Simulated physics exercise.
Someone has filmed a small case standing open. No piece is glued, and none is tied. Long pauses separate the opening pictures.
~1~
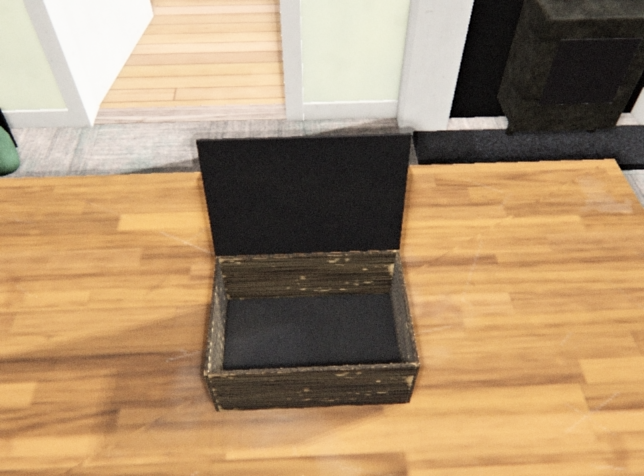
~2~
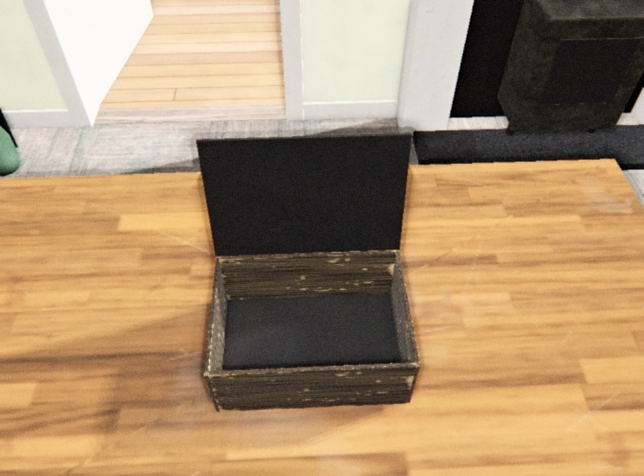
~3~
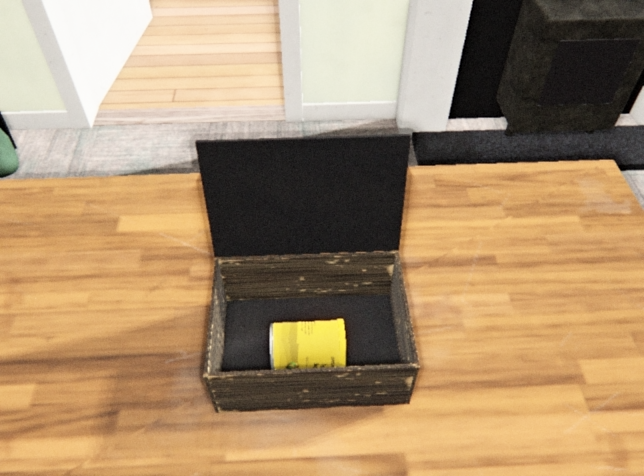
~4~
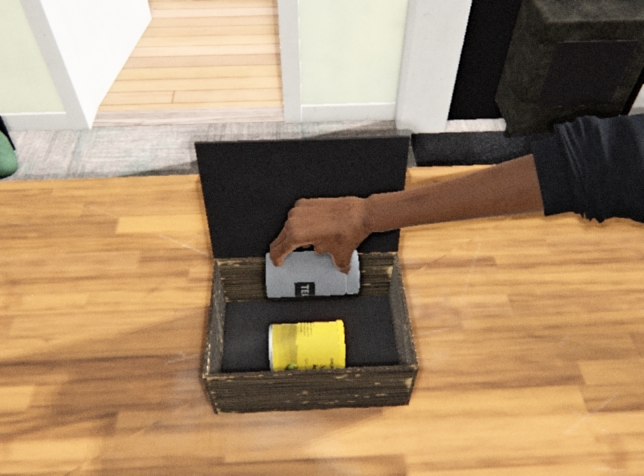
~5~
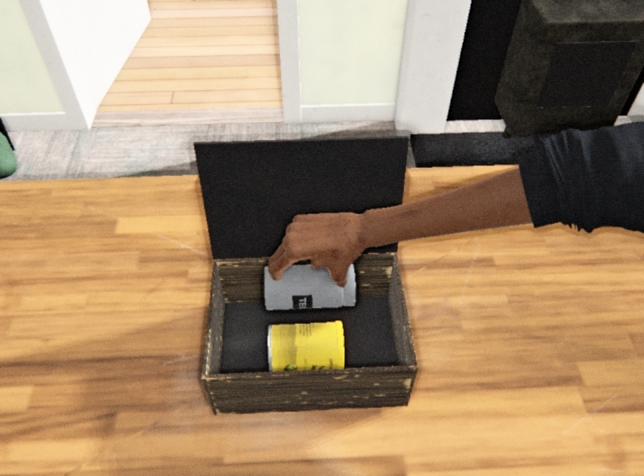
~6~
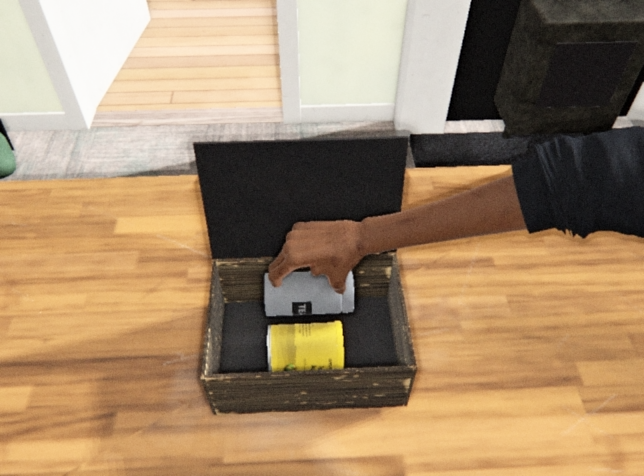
A hand lowers a grey jar into an open case behind a yellow tin.
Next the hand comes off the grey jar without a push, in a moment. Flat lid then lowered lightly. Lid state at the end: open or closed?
Closed.
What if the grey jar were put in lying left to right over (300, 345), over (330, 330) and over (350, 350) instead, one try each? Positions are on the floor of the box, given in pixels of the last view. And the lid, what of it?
Results in order: Lid down, lid down, lid down.
Then, 0.30 s later than the last frame, grey jar moved about its own width near (309, 302).
Then, 1.40 s later than the last frame, lid 72° above the rim; grey jar moved about its own width near (309, 310); yellow tin moved a little.
Then, 1.80 s later than the last frame, lid 46° above the rim; grey jar moved about its own width near (309, 310); yellow tin moved a little.
Then, 2.20 s later than the last frame, lid 14° above the rim; grey jar moved about its own width near (309, 310); yellow tin moved a little.
When it is over, lid shut; moved from the start, grey jar; yellow tin as before. End places, in pixels of the last picture, grey jar near (309, 310).
